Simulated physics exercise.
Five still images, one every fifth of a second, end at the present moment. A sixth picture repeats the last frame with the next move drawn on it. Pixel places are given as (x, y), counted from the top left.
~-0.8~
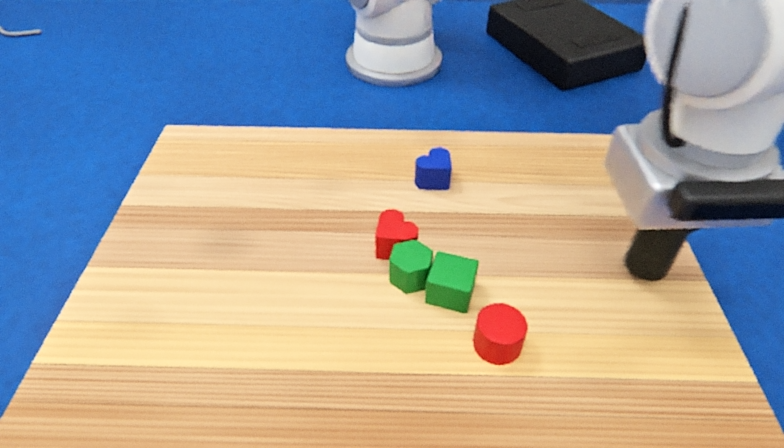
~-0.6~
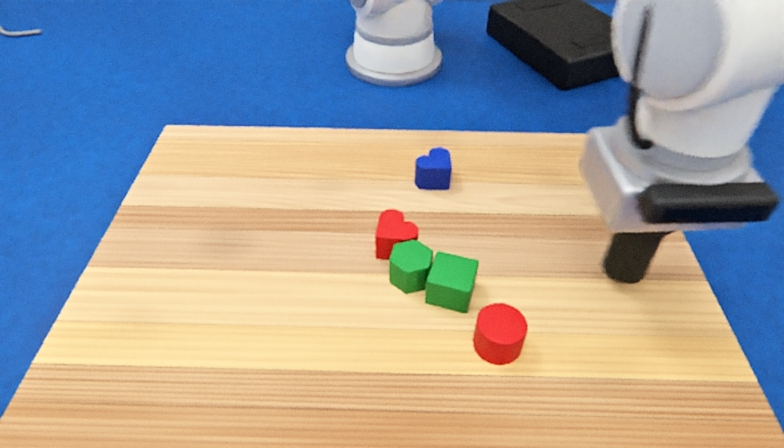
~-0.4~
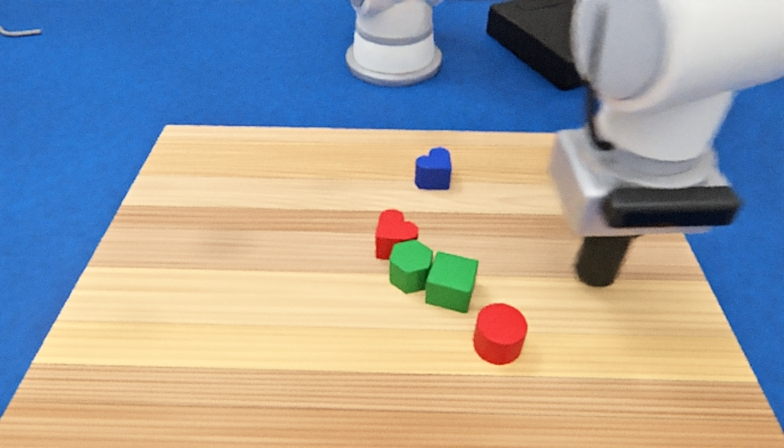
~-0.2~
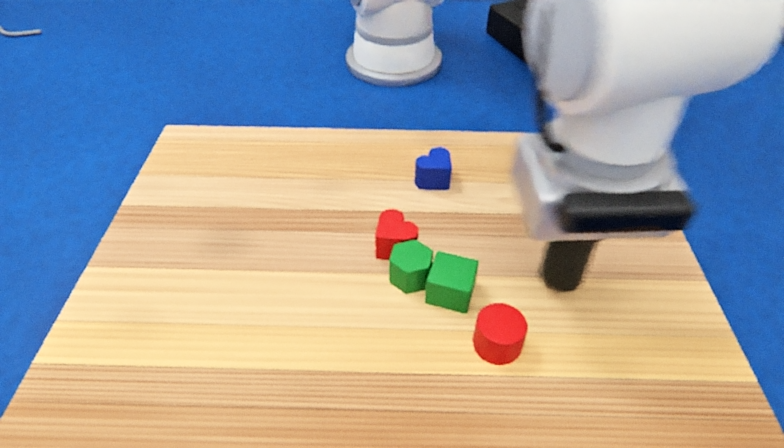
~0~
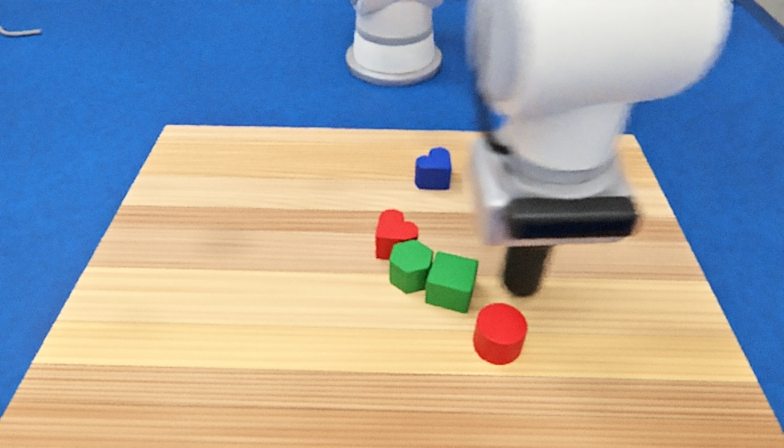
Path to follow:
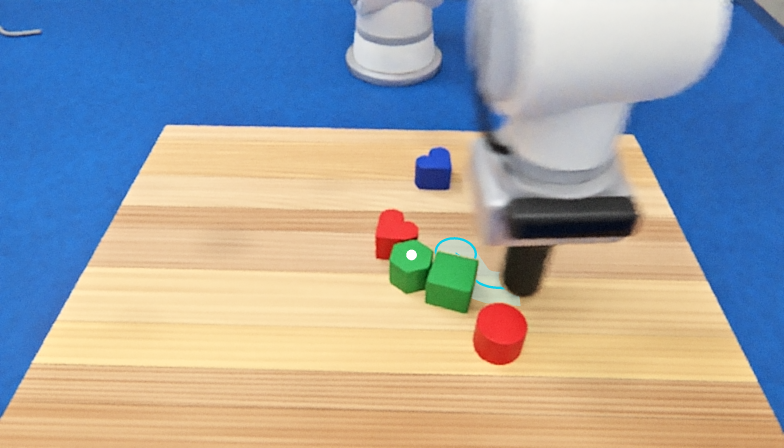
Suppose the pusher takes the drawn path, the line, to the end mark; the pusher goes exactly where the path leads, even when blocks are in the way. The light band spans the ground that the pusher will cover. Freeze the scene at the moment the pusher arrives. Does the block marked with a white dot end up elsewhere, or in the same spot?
Moved off its spot.
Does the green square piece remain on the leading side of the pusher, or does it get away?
Once the path is finished, the green square piece lies beside or behind the pusher.
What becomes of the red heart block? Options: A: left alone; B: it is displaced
Correct choice: A.
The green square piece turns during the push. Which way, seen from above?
The twist is anticlockwise.
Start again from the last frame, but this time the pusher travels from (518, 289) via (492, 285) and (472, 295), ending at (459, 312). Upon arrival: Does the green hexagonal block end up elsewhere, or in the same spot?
Moved.
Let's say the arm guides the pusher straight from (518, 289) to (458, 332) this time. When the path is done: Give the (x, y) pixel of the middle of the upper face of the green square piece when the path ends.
At pixel (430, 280).
The line goes from (518, 289) over (489, 287) and (468, 272) to (456, 253); the dot is on the green hexagonal block.
The first path, step by step. Halfway along, pusher at (477, 272); green hexagonal block at (391, 256); green square piece at (438, 269), turned 20° anticlockwise.
At the end, pusher at (457, 244); red heart block unmoved; green hexagonal block at (384, 256); green square piece at (434, 266), turned 35° anticlockwise.
